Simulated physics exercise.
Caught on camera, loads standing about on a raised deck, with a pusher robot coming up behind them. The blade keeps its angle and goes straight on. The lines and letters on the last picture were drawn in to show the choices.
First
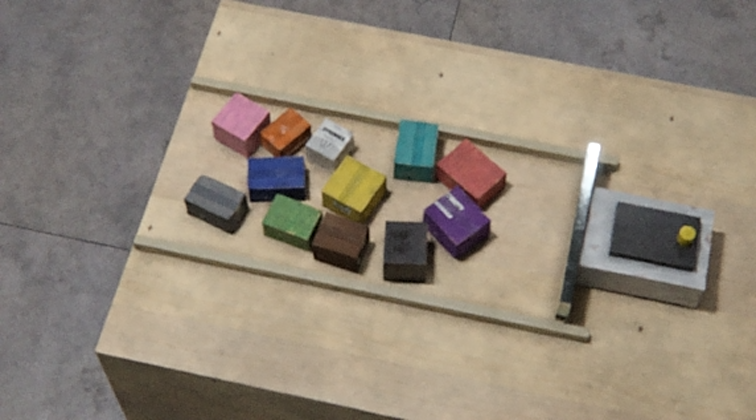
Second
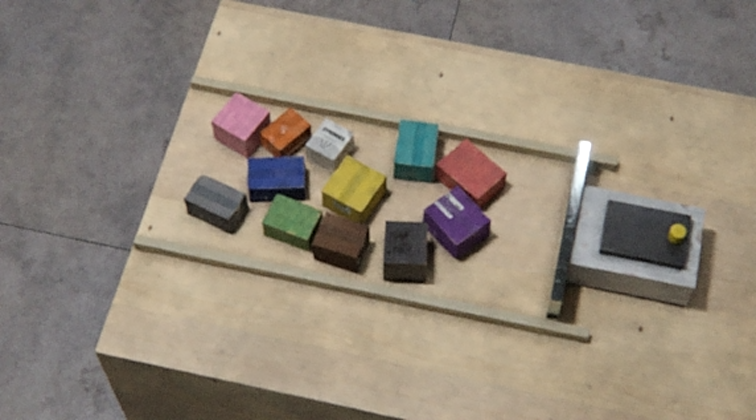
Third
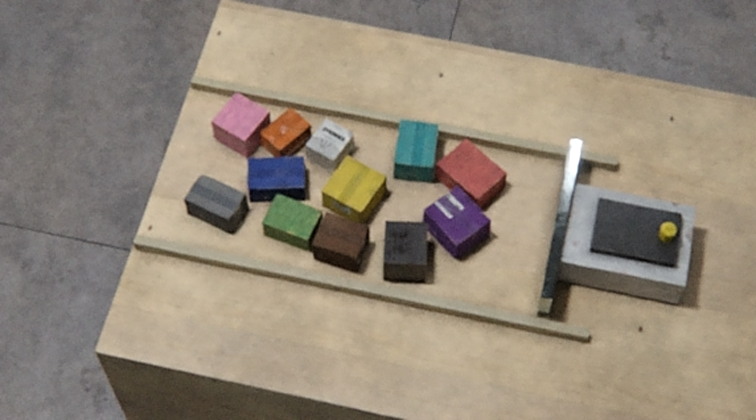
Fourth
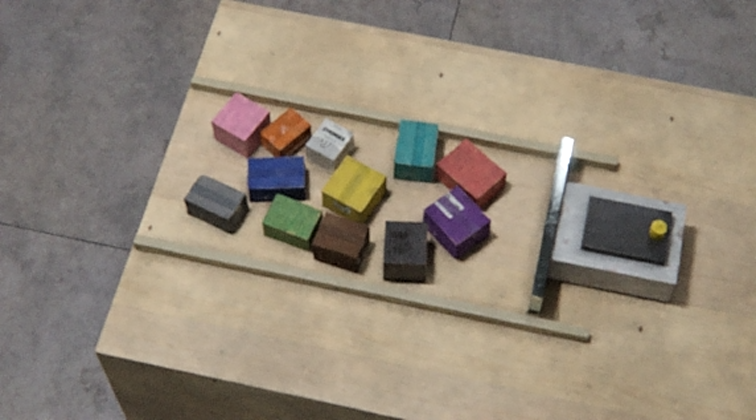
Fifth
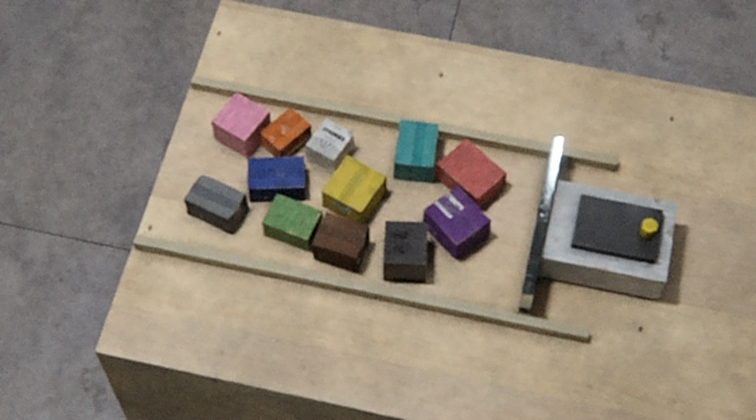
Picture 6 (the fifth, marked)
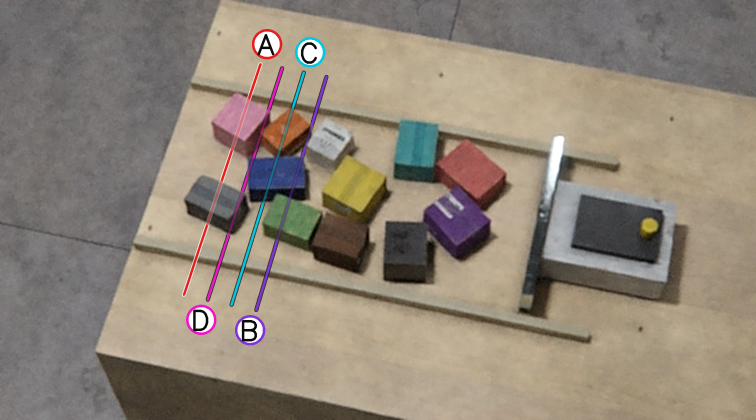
A pale, boxy machine with a dark top and a wide upright blade starts at the right of a wooden deck and slides slowly left between two rails. The gap to the scattered colourful blocks narrows a little, while the blocks themselves stay still and untouched throughout.
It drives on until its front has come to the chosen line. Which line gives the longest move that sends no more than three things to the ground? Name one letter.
No fourth one falls up to B.
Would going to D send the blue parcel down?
By then, yes.
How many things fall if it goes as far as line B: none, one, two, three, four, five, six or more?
Three.
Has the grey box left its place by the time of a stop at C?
Yes.
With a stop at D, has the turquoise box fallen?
No.
On the marked copy, A at (224, 174); B at (293, 188); C at (269, 183); D at (247, 178).
With B. Early on, robot (519, 208); black crate (392, 256); turquoise box (381, 145).
Further on, robot (428, 190); pink crate (192, 112); grey box (184, 196).
At the end, robot (361, 177); pink crate over the edge; grey box over the edge; three fallen.
As for the rest, A drops nine; C drops six; D drops six.
